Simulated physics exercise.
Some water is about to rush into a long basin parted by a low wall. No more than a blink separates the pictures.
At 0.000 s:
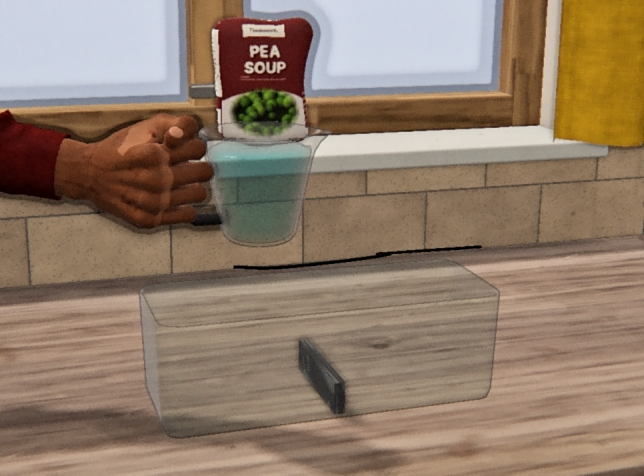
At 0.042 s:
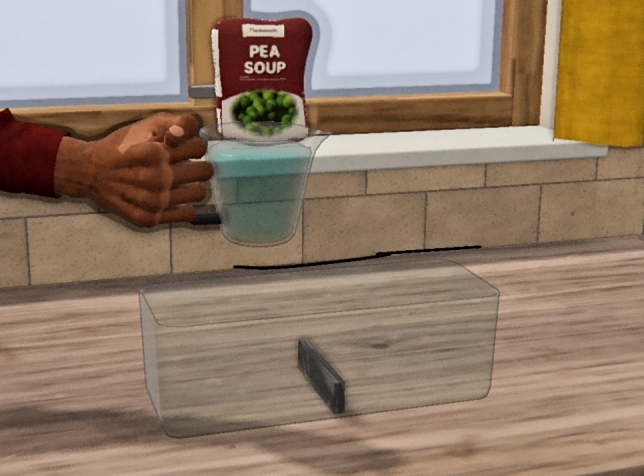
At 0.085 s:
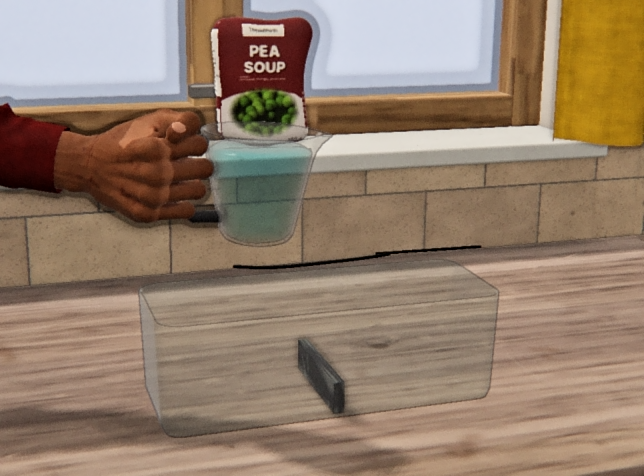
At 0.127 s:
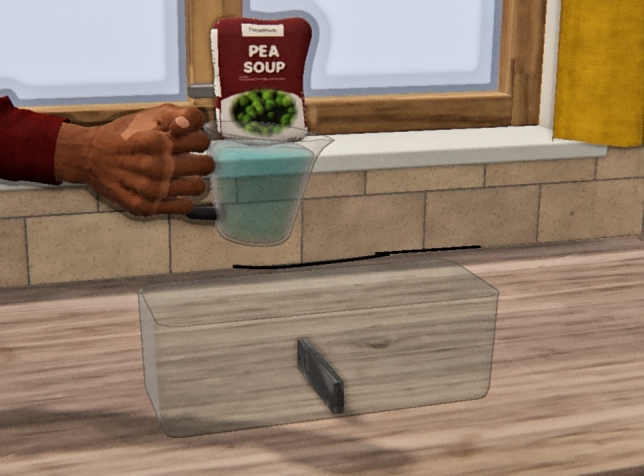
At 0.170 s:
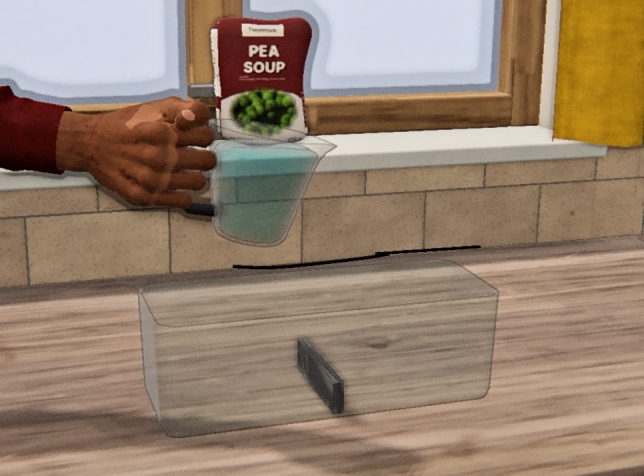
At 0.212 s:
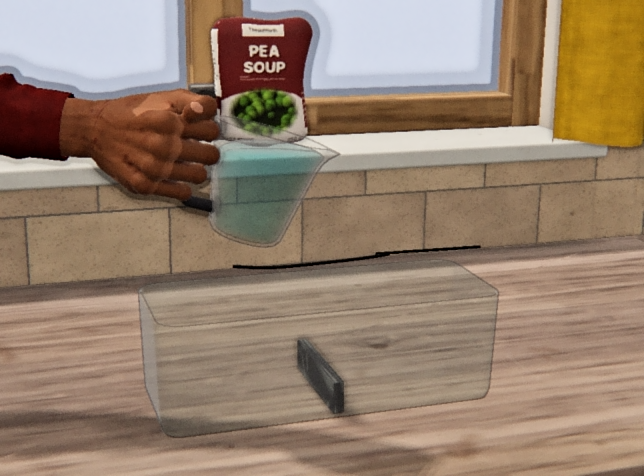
The video shows a hand in a red sleeve holding a clear jug of bluish water above a long transparent basin with a low dark divider, near a pea soup packet, and gradually tilting the jug slightly to the right.
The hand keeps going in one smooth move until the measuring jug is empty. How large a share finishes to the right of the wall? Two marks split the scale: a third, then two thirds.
Finally more than two thirds of it is on the right.
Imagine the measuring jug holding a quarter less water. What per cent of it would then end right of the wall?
Near 90 in a hundred.
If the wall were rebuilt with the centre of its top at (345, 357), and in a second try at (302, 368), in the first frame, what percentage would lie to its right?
75 %, then 90 %.
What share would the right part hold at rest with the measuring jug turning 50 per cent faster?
Close to 85 out of every hundred.
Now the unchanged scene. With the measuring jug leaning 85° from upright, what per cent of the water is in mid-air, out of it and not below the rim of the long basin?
It works out to about 25 percent.
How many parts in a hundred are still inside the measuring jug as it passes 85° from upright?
50 per cent or so.
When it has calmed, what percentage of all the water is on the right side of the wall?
Share approx. 90 per cent.
After 0.56 s the tilt is 85° and 52 per cent is still to pour, 0 is left of the wall and 23 right of it.
After 0.82 s the tilt is 119° and 2 per cent is still to pour, 7 is left of the wall and 86 right of it.
After 1.09 s the tilt is 120° and 0 per cent is still to pour, 9 is left of the wall and 89 right of it.
After 1.38 s the tilt is 120° and 0 per cent is still to pour, 10 is left of the wall and 88 right of it.
In the end 10 per cent lies left of the wall, 88 right of it and 1 outside.
